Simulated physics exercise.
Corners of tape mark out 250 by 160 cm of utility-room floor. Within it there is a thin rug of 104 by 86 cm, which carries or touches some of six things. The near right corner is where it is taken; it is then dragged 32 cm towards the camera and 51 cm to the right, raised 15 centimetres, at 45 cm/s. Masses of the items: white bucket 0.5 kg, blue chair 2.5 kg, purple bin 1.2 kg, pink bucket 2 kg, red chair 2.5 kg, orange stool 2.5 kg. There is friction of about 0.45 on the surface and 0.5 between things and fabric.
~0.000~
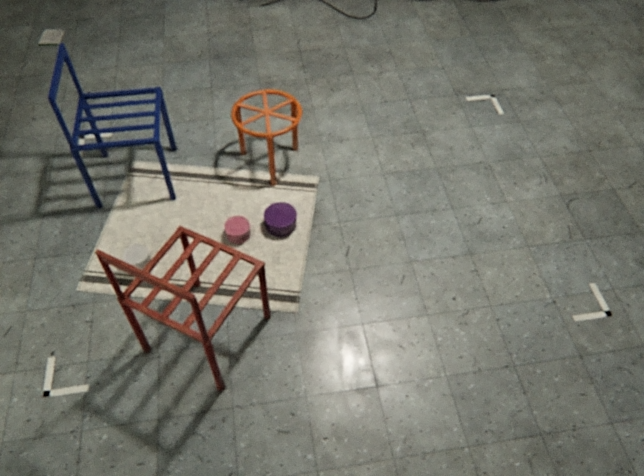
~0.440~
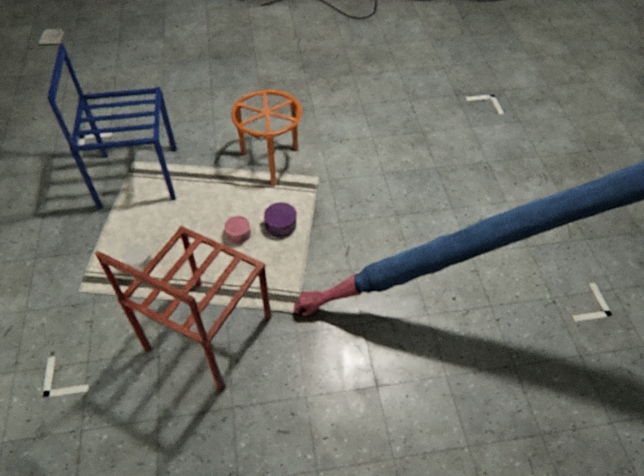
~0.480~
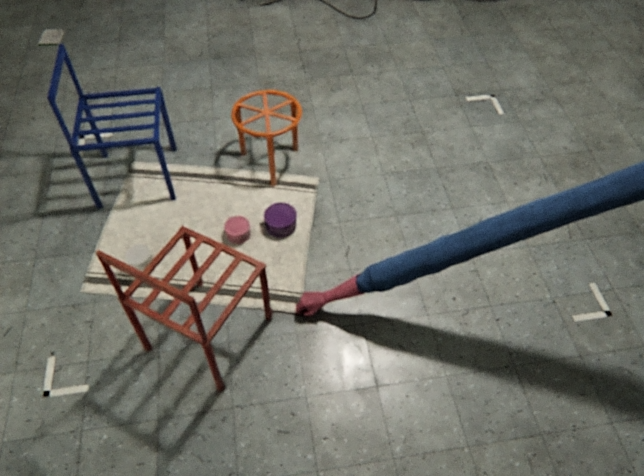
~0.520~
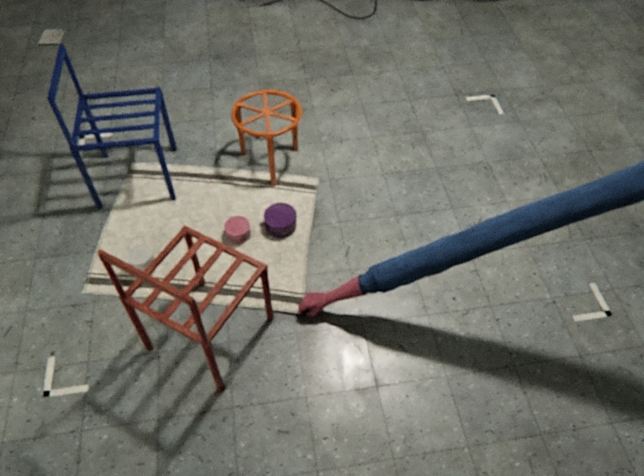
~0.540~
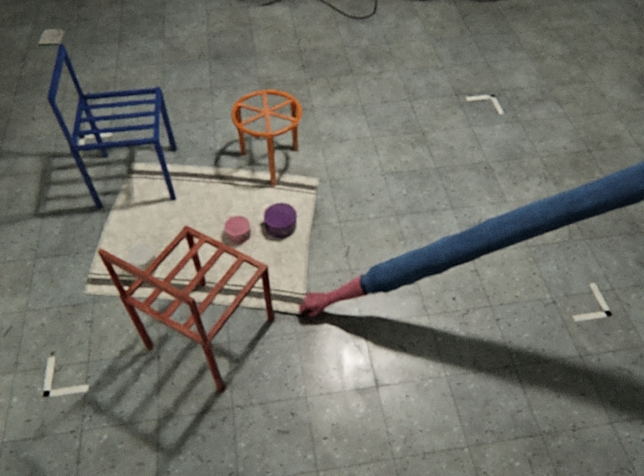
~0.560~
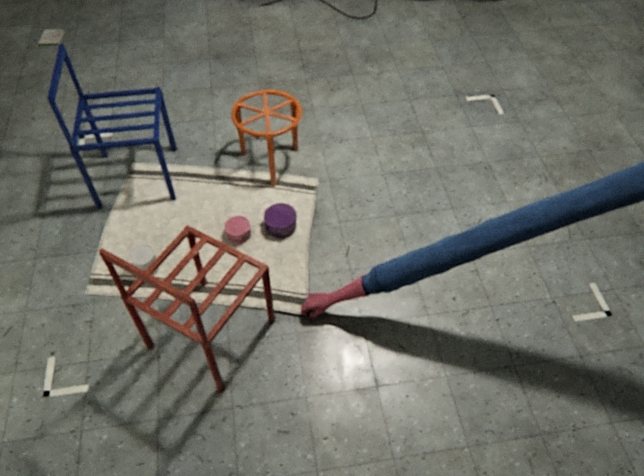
A hand on a long blue-sleeved arm reached in from the right, took the thin rug's near right corner and shifted it very slightly, while the chairs, orange stool and small round containers barely moved.
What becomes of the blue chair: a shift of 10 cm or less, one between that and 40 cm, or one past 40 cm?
The object is going to stay almost in place.
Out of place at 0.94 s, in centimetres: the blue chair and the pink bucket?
About: Blue chair 0 cm, pink bucket 15 cm.
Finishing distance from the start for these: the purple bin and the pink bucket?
Purple bin: 50 cm; pink bucket: 45 cm.
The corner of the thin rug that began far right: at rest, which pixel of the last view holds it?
Near (370, 218).
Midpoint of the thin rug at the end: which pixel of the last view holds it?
I'd say it sits around (303, 275) in the last picture.
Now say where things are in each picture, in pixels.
In the first frame, blue chair (117, 116); thin rug corners (76, 290) (319, 177) (297, 313).
In the second frame, thin rug corners (79, 291) (319, 177); grip (300, 313).
In the third frame, thin rug corners (80, 292) (319, 178); grip (302, 314).
In the fourth frame, thin rug corners (82, 293) (319, 178); grip (304, 314).
In the fifth frame, thin rug corners (83, 293) (319, 179); grip (306, 315).
In the sixth frame, blue chair (117, 116); thin rug corners (85, 294) (319, 179); grip (307, 315).
After 0.9 s, middle of the thin rug at (224, 241); white bucket 20 cm off its start, pink bucket 14 cm off its start, purple bin 13 cm off its start.
After 1.3 s, middle of the thin rug at (259, 251); blue chair 3 cm off its start, white bucket 39 cm off its start, purple bin 26 cm off its start.
After 1.7 s, middle of the thin rug at (283, 269); blue chair 3 cm off its start at (116, 120), white bucket 57 cm off its start at (246, 295), purple bin 41 cm off its start at (344, 258).
After 2.1 s, middle of the thin rug at (300, 264); blue chair 3 cm off its start, white bucket 65 cm off its start, purple bin 49 cm off its start.
After 2.7 s, middle of the thin rug at (303, 275); blue chair 3 cm off its start at (116, 120), white bucket 67 cm off its start at (266, 302), purple bin lifted 6 cm, pink bucket lifted 129 cm.
